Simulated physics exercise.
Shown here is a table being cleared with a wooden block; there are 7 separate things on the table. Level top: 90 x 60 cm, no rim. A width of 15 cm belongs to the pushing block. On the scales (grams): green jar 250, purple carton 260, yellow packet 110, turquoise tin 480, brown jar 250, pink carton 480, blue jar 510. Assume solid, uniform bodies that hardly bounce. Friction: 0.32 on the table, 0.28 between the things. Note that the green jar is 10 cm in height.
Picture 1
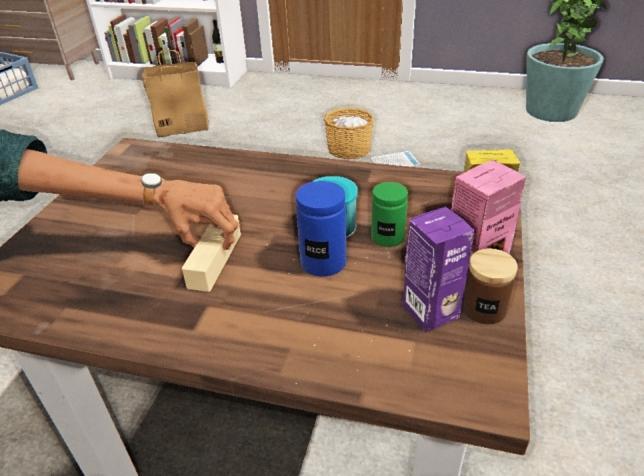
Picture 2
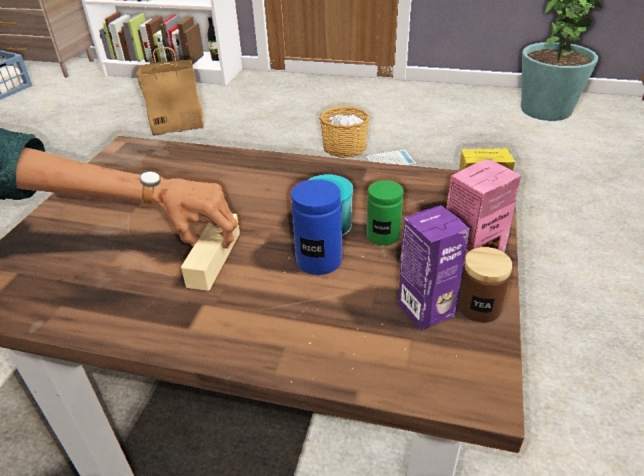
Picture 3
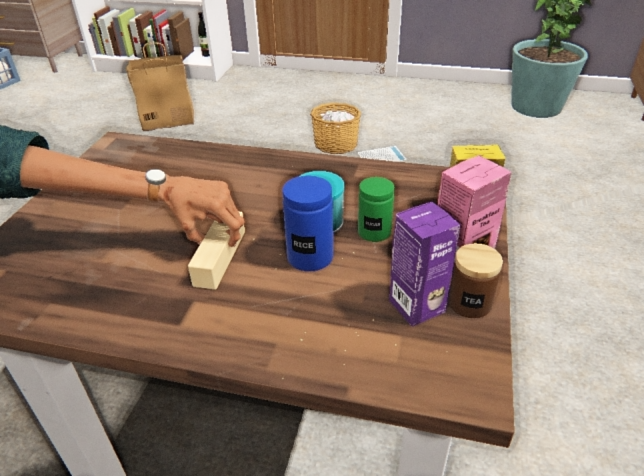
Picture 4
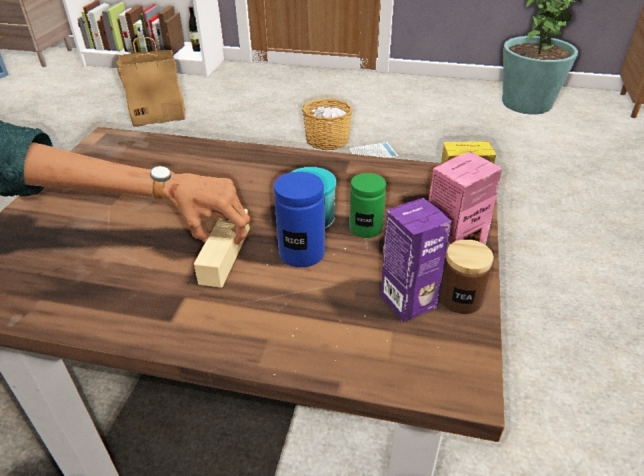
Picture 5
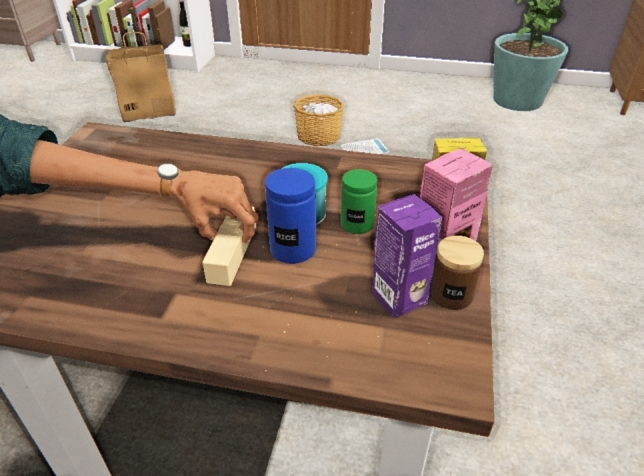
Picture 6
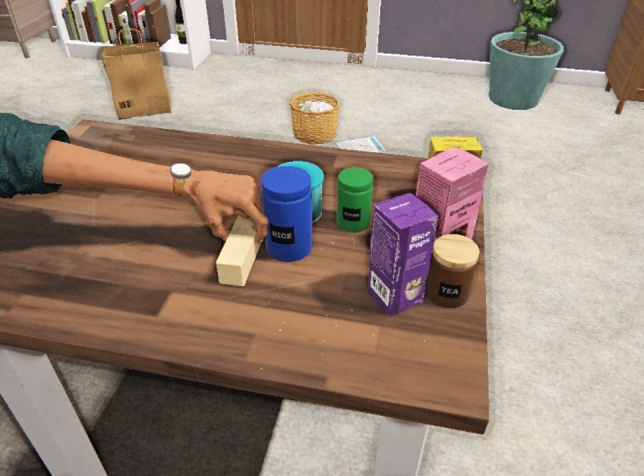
A wooden table stands in a carpeted room, seen from above at an angle, with a bookshelf, paper bag, wastebasket, door and potted plant behind it. Blue, turquoise and green containers sit mid-table, with purple, pink and yellow packages and a brown jar at right. A hand slides a pale block rightward toward the blue jar while the camera shifts gently right and the containers stay put.
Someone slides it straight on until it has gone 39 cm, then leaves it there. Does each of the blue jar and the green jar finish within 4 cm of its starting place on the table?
The blue jar: No; the green jar: Yes.
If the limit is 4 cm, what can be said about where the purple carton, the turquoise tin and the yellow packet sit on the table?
The purple carton gets shifted; the turquoise tin keeps its place; the yellow packet keeps its place.
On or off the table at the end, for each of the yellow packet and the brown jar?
The yellow packet stays within bounds; the brown jar winds up out of bounds.
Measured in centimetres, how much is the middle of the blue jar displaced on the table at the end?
I'd say about 27 cm between start and finish.
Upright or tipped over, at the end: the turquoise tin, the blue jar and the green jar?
Outcome noted - the turquoise tin survives without falling, the blue jar survives without falling, the green jar survives without falling.
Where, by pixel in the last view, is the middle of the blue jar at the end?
Roughly (459, 240).
Then, 0.80 s past the last view, 27 cm of push; blue jar shifted 15 cm near (383, 225).
Then, 1.40 s past the last view, 39 cm of push; brown jar now off the table; blue jar shifted 27 cm near (457, 240); purple carton shifted 8 cm.
Then, 1.90 s past the last view, 39 cm of push; blue jar shifted 27 cm near (459, 240); purple carton shifted 8 cm; pink carton shifted 3 cm.
Finally, off the table, brown jar; not toppled but over 4 cm from the start, purple carton and blue jar; the other 4 still in place (within 4 cm). Final places as that camera would see them, blue jar near (459, 240), green jar near (354, 200).
